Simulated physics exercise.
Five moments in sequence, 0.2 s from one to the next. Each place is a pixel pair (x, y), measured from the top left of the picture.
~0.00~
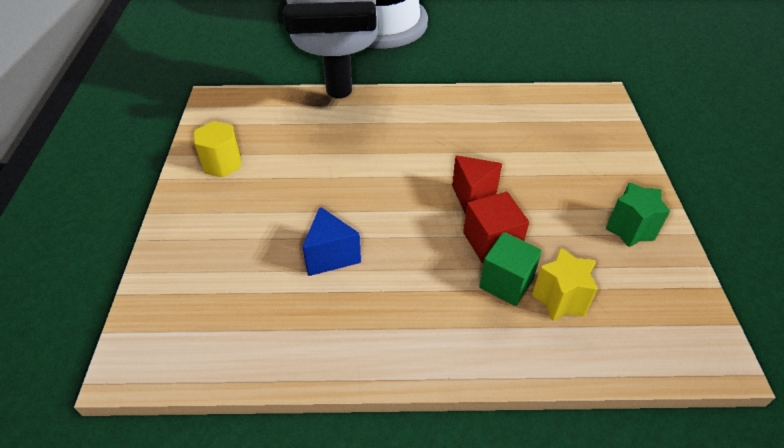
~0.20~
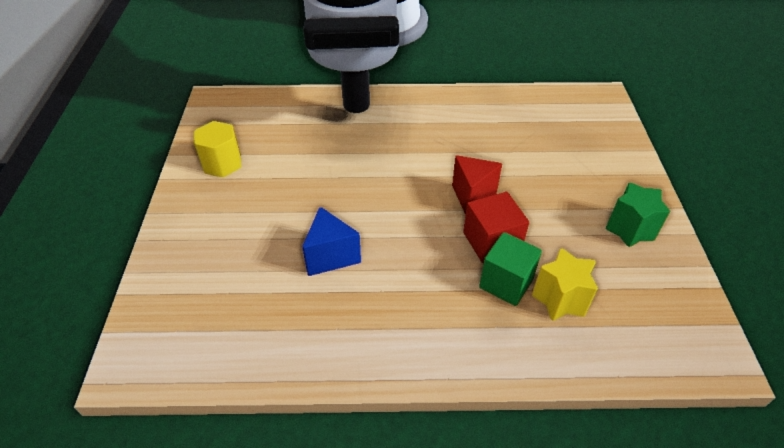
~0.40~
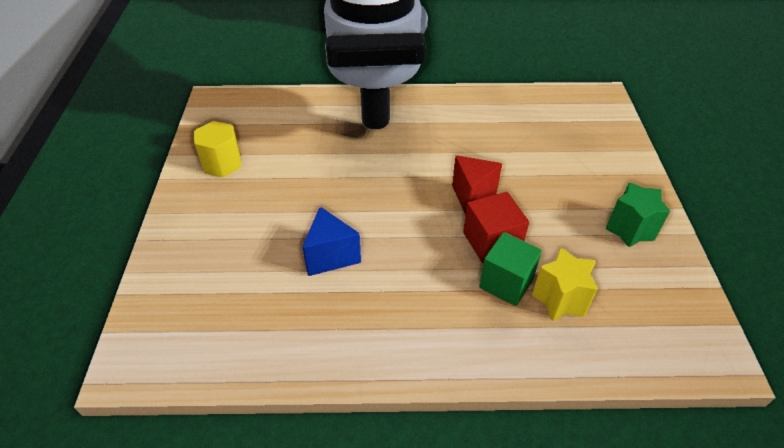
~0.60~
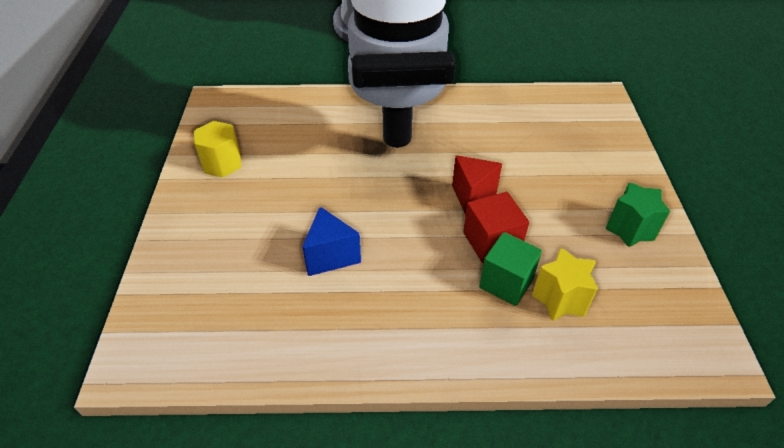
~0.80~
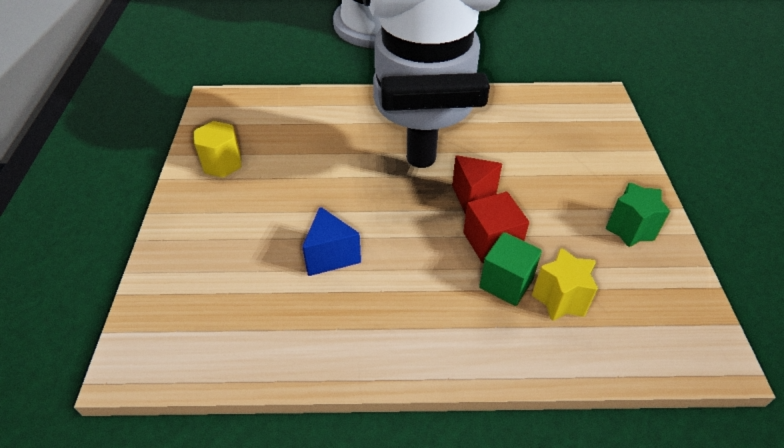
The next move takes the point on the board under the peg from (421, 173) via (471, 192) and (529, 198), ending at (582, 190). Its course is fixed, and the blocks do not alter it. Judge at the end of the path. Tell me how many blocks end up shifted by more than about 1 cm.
Answer: 1.
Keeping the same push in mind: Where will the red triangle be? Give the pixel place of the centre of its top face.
Close to (538, 191).
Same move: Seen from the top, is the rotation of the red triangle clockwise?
Yes, it checks out.
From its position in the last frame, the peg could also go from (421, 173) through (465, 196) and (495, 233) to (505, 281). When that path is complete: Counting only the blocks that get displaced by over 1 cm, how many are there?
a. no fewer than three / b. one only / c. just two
Correct choice: A.
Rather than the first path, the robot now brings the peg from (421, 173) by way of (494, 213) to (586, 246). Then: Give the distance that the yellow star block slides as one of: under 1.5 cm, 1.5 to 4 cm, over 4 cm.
It moves only a bit, under 1.5 cm.
What follows on the original path. One third of the way, peg at (473, 179); red triangle at (501, 177), turned 50° clockwise.
Two thirds of the way, peg at (534, 185); red triangle at (538, 191), turned 100° clockwise.
At the end, peg at (587, 177); red triangle at (538, 191), turned 100° clockwise; red square block not moved.
